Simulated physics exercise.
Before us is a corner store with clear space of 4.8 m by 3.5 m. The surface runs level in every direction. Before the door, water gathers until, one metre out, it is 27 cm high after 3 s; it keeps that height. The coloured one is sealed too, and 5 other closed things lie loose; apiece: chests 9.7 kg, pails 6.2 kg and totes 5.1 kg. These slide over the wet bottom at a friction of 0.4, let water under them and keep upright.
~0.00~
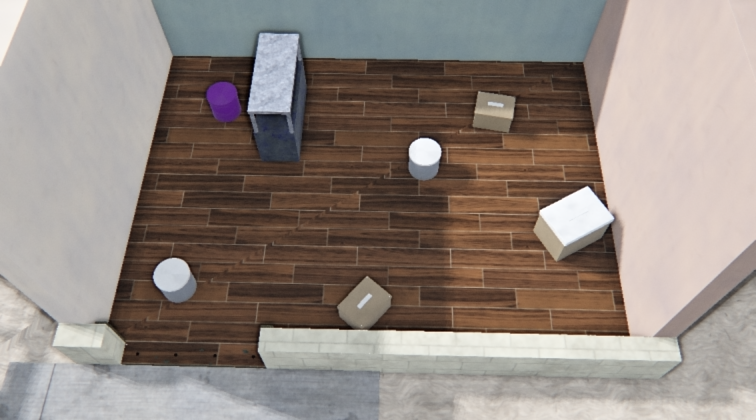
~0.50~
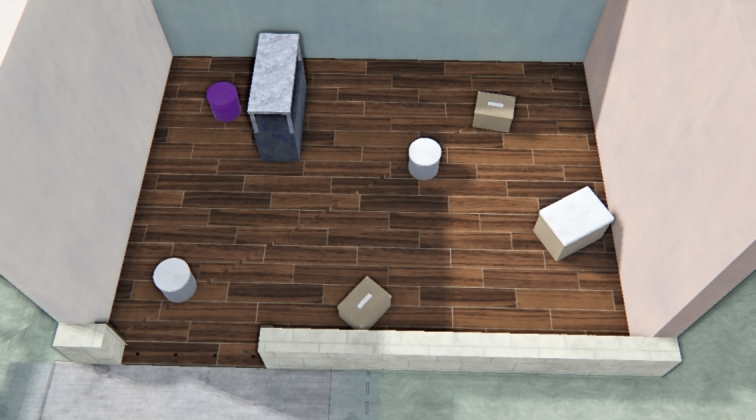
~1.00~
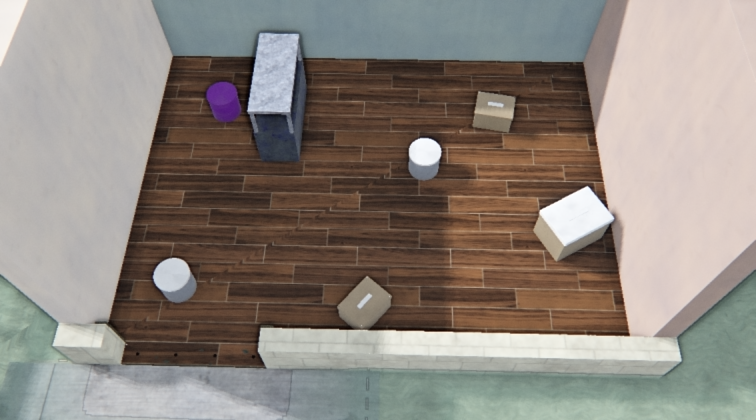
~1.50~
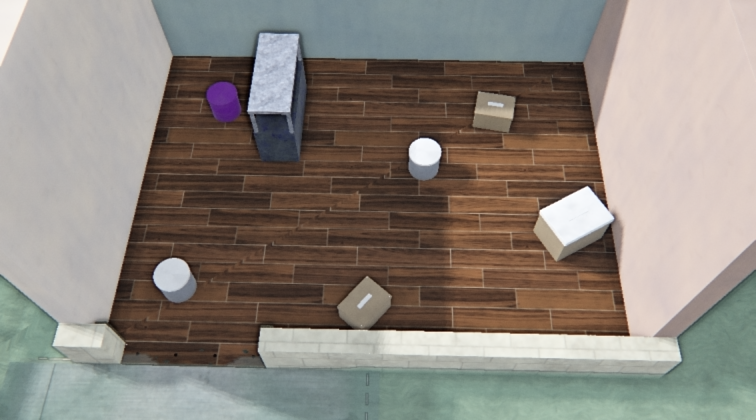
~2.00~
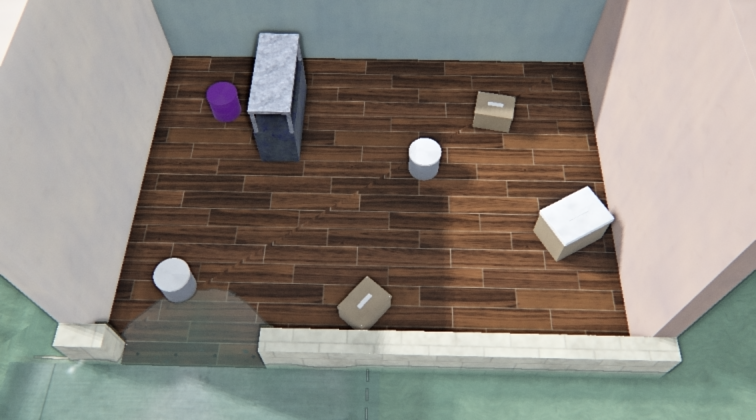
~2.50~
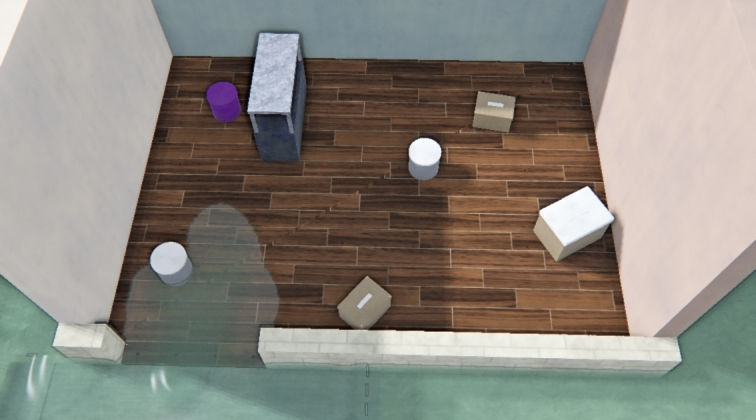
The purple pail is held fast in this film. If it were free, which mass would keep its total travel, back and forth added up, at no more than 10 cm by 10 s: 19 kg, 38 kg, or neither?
Only 38 kg does it.
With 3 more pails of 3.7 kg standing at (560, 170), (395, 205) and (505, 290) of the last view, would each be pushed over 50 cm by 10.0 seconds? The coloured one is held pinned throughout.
Note, in sequence: Exceeded, exceeded, exceeded.
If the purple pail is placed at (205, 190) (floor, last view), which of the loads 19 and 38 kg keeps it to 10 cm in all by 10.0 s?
Well, must use the heavier.
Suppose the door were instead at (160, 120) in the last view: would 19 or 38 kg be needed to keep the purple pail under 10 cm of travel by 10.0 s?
Then only the heavier mass works.
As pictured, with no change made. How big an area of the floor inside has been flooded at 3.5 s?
Wet area: Approx. 5.0 m2.
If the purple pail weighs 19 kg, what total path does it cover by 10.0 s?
Roughly 60 cm.
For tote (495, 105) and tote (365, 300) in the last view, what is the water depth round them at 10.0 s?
Depths: Near 19 cm, then near 4 cm.
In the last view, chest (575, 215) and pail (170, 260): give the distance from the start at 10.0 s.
Shifts: 140 cm / 350 cm.
After 3.5 s the purple pail would be 0 cm from its start with 19 kg and 0 cm from its start with 38 kg; 2 cm of water round it then.
After 4.5 s the purple pail would be 12 cm from its start with 19 kg and 0 cm from its start with 38 kg; 11 cm of water round it then.
After 7.0 s the purple pail would be 46 cm from its start with 19 kg and 0 cm from its start with 38 kg; 19 cm of water round it then.
After 10.0 s the purple pail would be 46 cm from its start with 19 kg and 0 cm from its start with 38 kg; 21 cm of water round it then.
